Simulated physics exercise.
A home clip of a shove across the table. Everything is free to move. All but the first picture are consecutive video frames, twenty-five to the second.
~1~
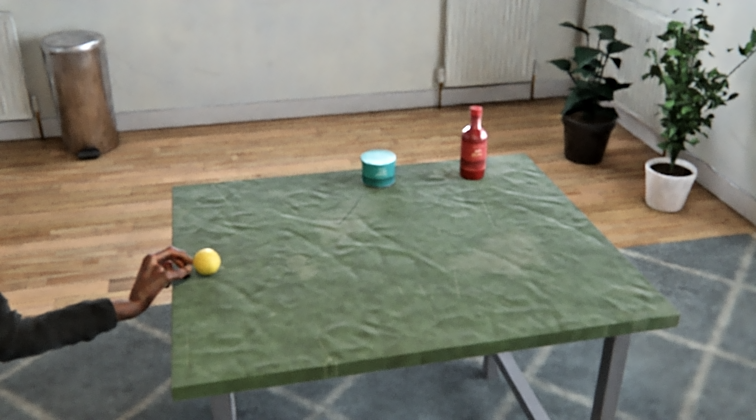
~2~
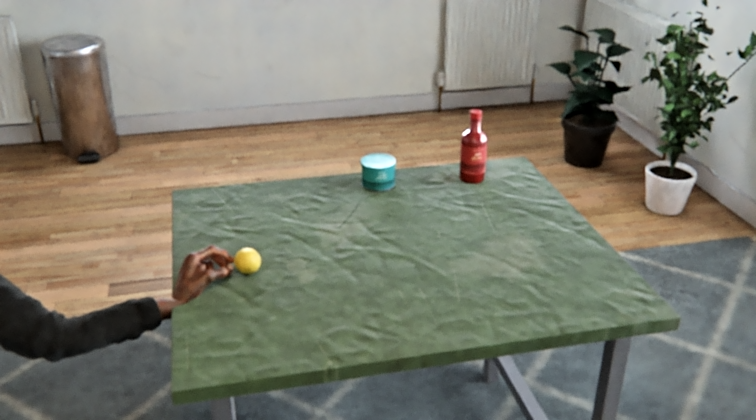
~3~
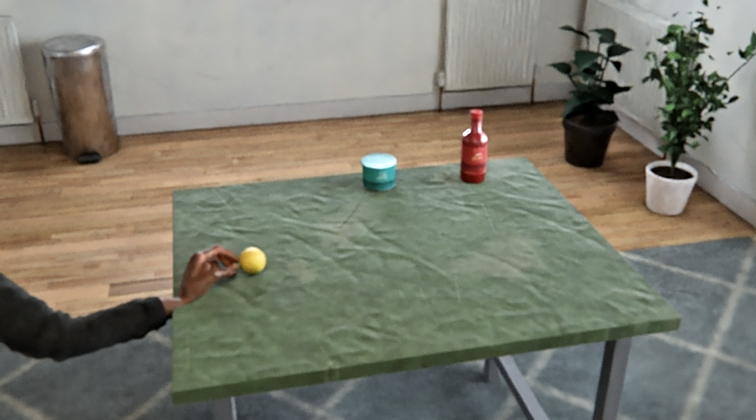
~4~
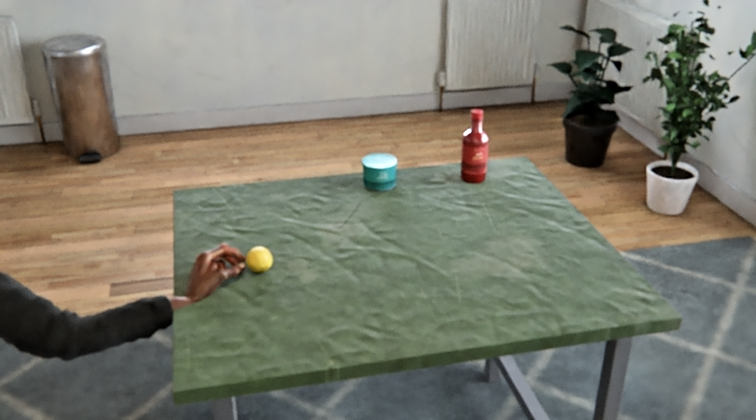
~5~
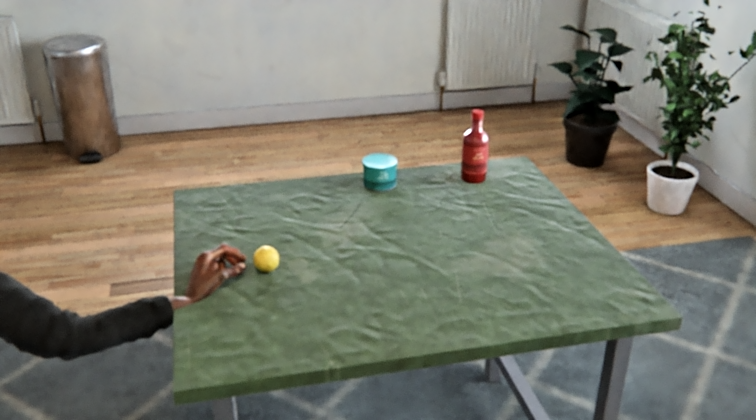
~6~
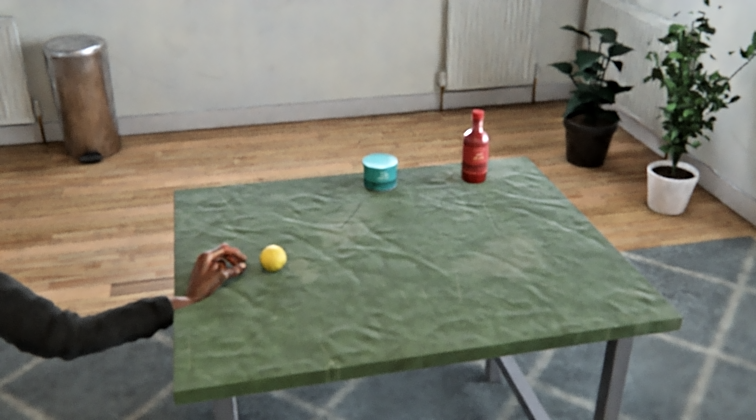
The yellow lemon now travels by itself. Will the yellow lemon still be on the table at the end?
The yellow lemon stays on the table.
Then, 0.10 s after the last picture, yellow lemon rolled about its own width near (286, 257).
Then, 0.30 s after the last picture, yellow lemon rolled well along near (303, 255).
At rest, moved from the start, yellow lemon. Seen from the same camera at the end, yellow lemon near (308, 255).
